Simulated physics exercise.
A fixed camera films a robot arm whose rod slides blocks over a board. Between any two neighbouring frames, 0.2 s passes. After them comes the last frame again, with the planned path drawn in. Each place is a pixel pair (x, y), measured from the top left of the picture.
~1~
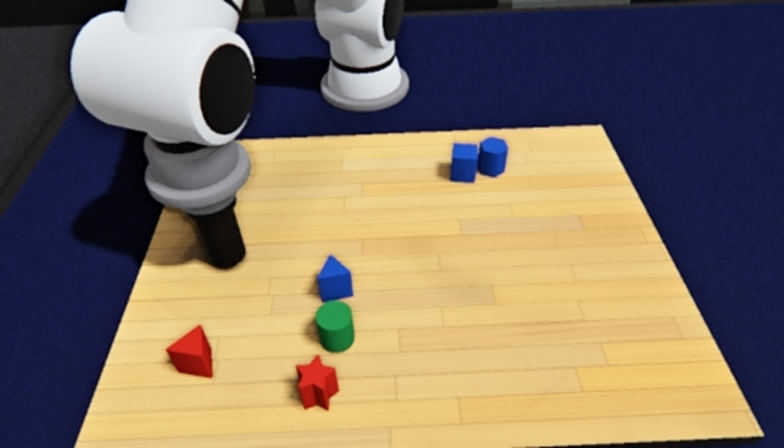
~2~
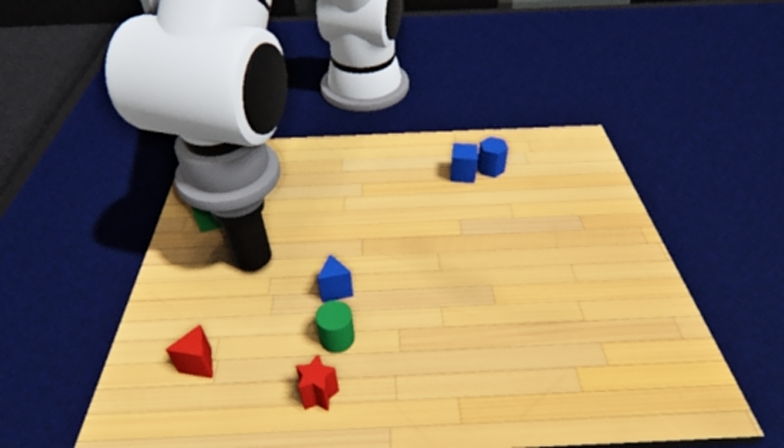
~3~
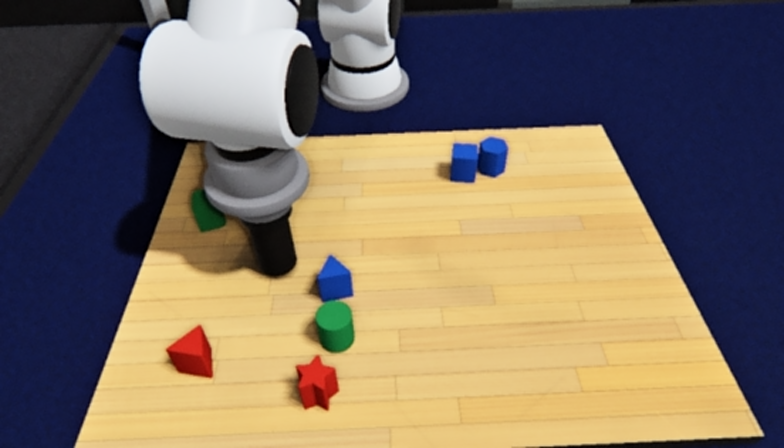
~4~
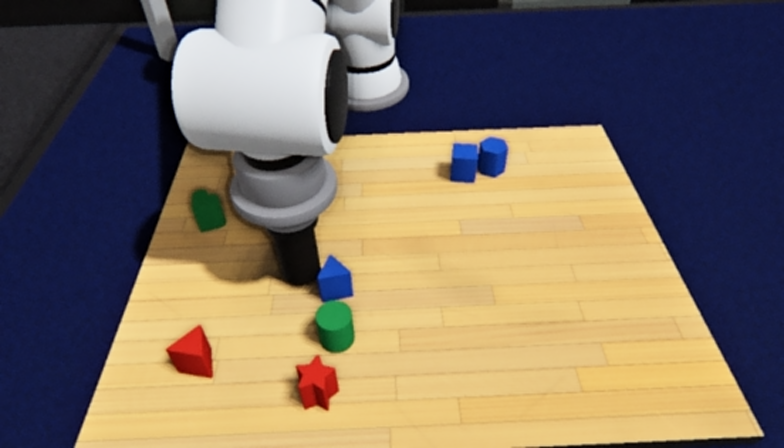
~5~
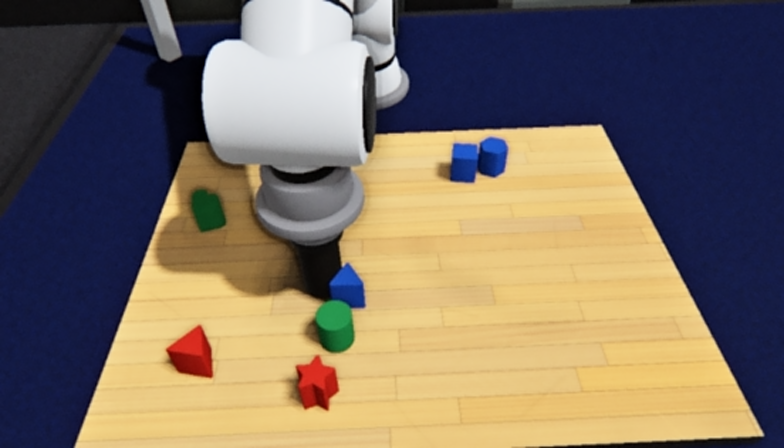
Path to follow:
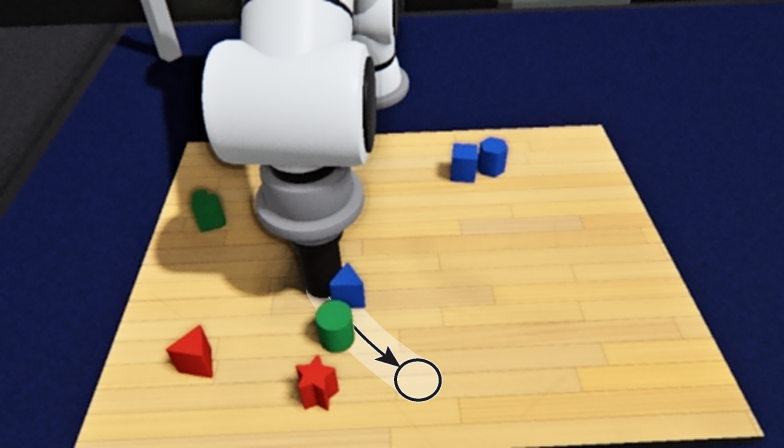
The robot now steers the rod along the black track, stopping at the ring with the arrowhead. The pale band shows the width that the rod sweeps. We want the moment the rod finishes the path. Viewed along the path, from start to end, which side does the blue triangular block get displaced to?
That's a shift to the left.
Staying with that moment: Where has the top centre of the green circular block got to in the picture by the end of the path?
In the picture, it is at (339, 347).
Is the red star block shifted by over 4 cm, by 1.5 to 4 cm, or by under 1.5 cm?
Within 1.5 cm.
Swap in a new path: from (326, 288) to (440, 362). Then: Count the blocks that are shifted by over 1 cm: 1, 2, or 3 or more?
Just one will move.
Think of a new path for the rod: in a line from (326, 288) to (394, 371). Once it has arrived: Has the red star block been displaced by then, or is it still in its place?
If the rod follows that path, the red star block stays in its place.
Drawn move, from (326, 288) through (362, 335) to (418, 379).
What follows on the original path. One third of the way, rod at (348, 315); green circular block at (336, 329); blue triangular block at (378, 300), turned 30° anticlockwise.
Two thirds of the way, rod at (378, 345); green circular block at (339, 347); blue triangular block at (403, 309), turned 65° anticlockwise.
At the end, rod at (418, 374); red star block still; green circular block at (339, 347); blue triangular block at (405, 309), turned 75° anticlockwise.
